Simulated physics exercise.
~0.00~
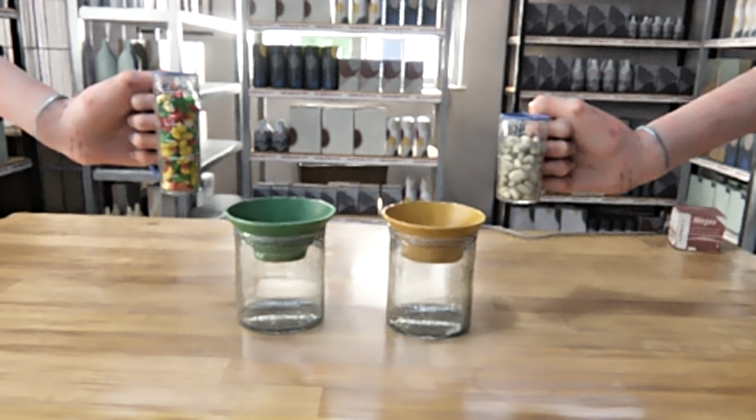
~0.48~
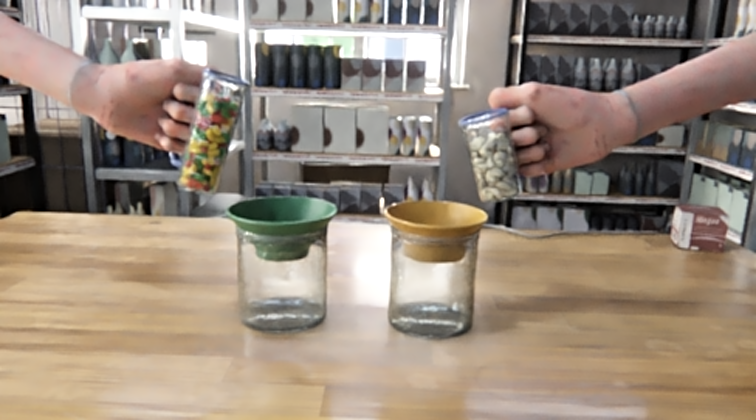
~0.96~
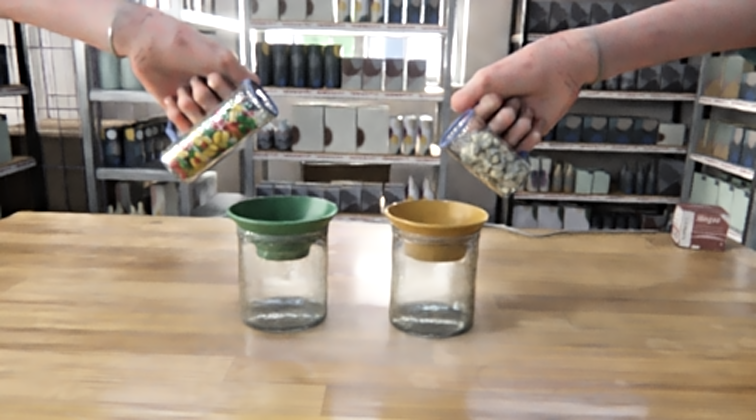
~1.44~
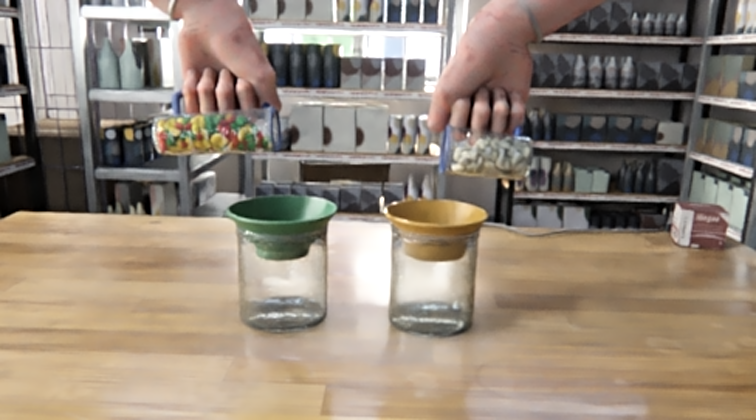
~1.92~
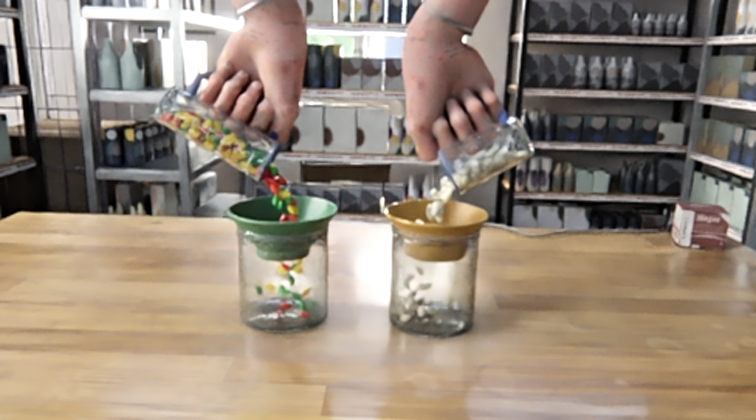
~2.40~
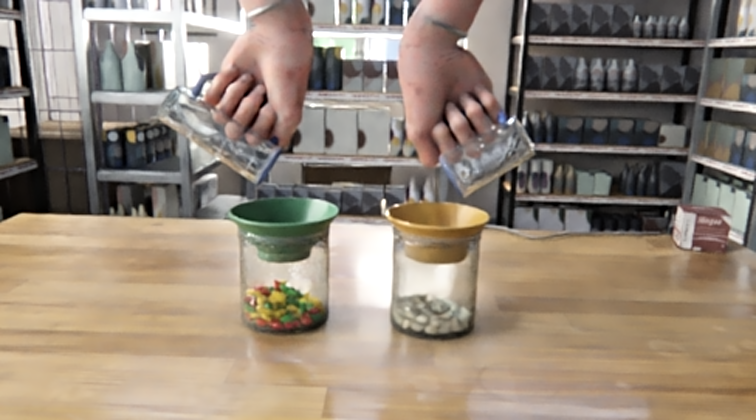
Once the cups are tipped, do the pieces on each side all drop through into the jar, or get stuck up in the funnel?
The pieces on both sides all drop through. The colourful ones end up in the left jar and the pale ones in the right jar.
